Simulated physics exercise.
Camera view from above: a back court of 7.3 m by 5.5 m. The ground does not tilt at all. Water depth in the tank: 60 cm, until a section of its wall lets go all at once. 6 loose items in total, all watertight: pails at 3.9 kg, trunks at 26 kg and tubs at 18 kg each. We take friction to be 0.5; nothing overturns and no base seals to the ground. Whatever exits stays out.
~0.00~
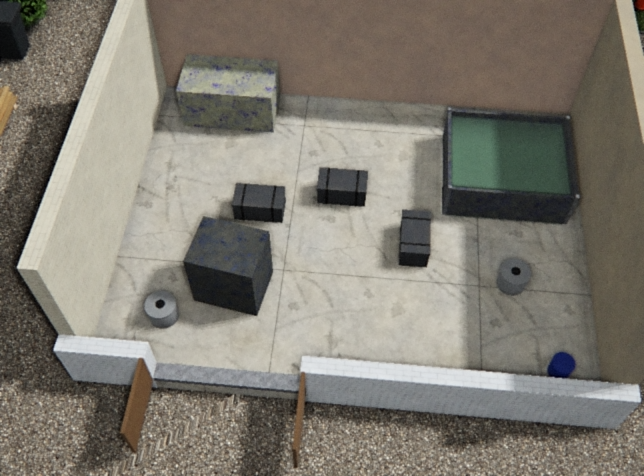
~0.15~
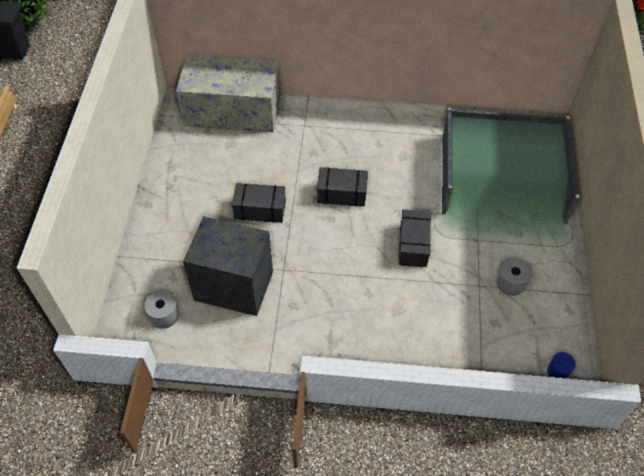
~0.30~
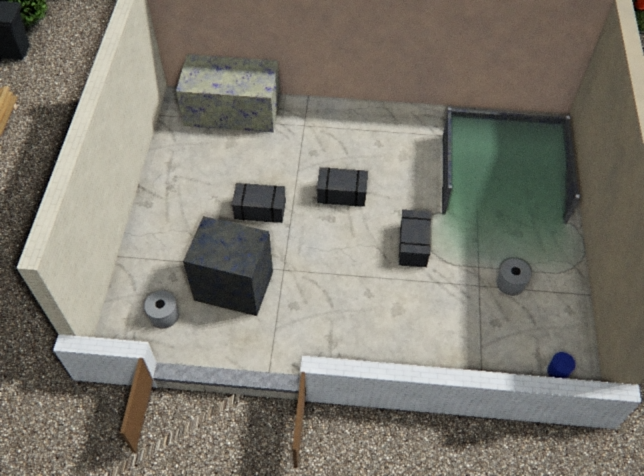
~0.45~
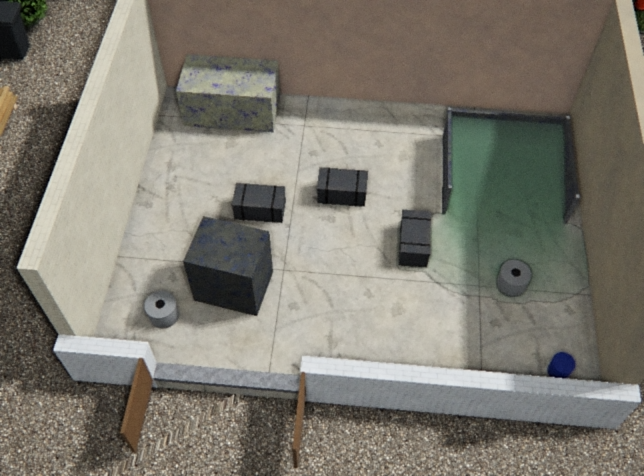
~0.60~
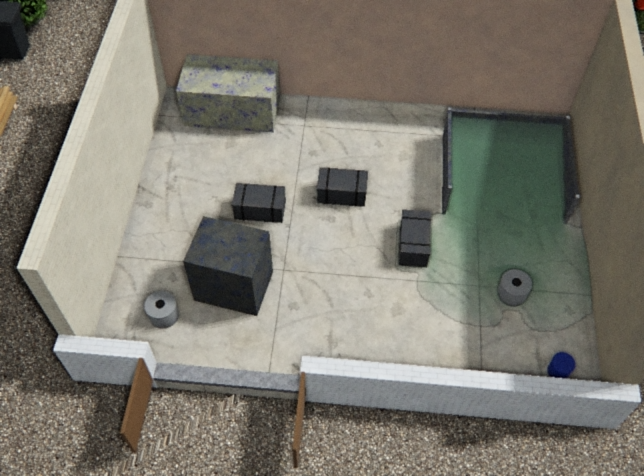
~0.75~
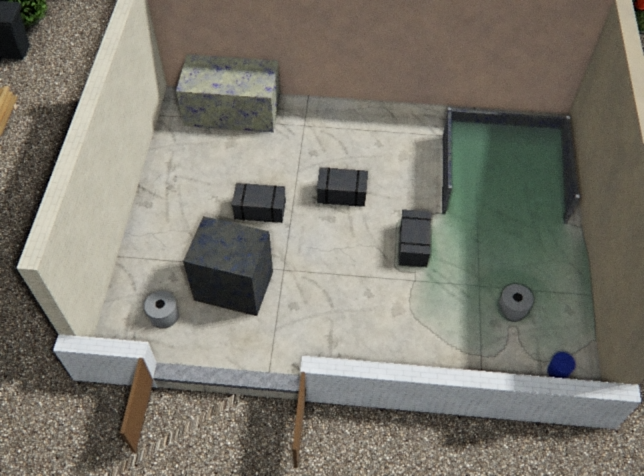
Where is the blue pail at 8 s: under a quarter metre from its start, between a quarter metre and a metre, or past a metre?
Past a metre from its start.
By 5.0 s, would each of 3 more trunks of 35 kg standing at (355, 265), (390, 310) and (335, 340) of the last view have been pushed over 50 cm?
In sequence: Goes beyond; goes beyond; goes beyond.
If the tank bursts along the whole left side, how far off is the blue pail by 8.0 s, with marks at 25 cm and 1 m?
My answer is that the blue pail remains put.
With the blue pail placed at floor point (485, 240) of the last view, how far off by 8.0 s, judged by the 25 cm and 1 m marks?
Well, it is shoved a long way.
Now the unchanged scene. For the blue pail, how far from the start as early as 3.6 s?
Roughly 100 centimetres by that point.
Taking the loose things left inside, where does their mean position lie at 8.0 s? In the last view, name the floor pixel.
The centre is close to (303, 249).
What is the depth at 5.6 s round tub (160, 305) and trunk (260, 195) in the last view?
Depth approx. 6 cm / 4 cm.
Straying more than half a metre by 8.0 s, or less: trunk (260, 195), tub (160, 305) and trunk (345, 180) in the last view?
Well, going one by one, it's too far, not that far and not that far.
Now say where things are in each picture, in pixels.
The blue pail at (564, 363) rests on the ground; water covers 2.9 m2; 0 of 6 have shifted, in the first frame.
The blue pail at (564, 363) rests on the ground; water covers 4.0 m2; 0 of 6 have shifted, in the second frame.
The blue pail at (564, 363), on the bottom; water covers 5.1 m2; 0 of 6 have shifted, in the third frame.
The blue pail at (564, 363) rests on the ground; water covers 6.3 m2; 0 of 6 have shifted, in the fourth frame.
The blue pail at (564, 363) rests on the ground; water covers 7.5 m2; 1 of 6 have shifted, in the fifth frame.
The blue pail at (564, 363) rests on the ground; 8.7 m2 under water; 1 of 6 have shifted, in the sixth frame.
After 1.6 s the blue pail is near (571, 367), 0.2 m from its start, afloat; 0 of 6 are out; 2 afloat.
After 3.6 s the blue pail is near (494, 334), 1.0 m from its start, afloat; 0 of 6 are out; 2 afloat.
After 5.6 s the blue pail is near (375, 313), 2.7 m from its start, afloat; 0 of 6 are out; 1 afloat.
After 8.0 s the blue pail is near (289, 310), 3.9 m from its start, afloat; 0 of 6 are out; 1 afloat.
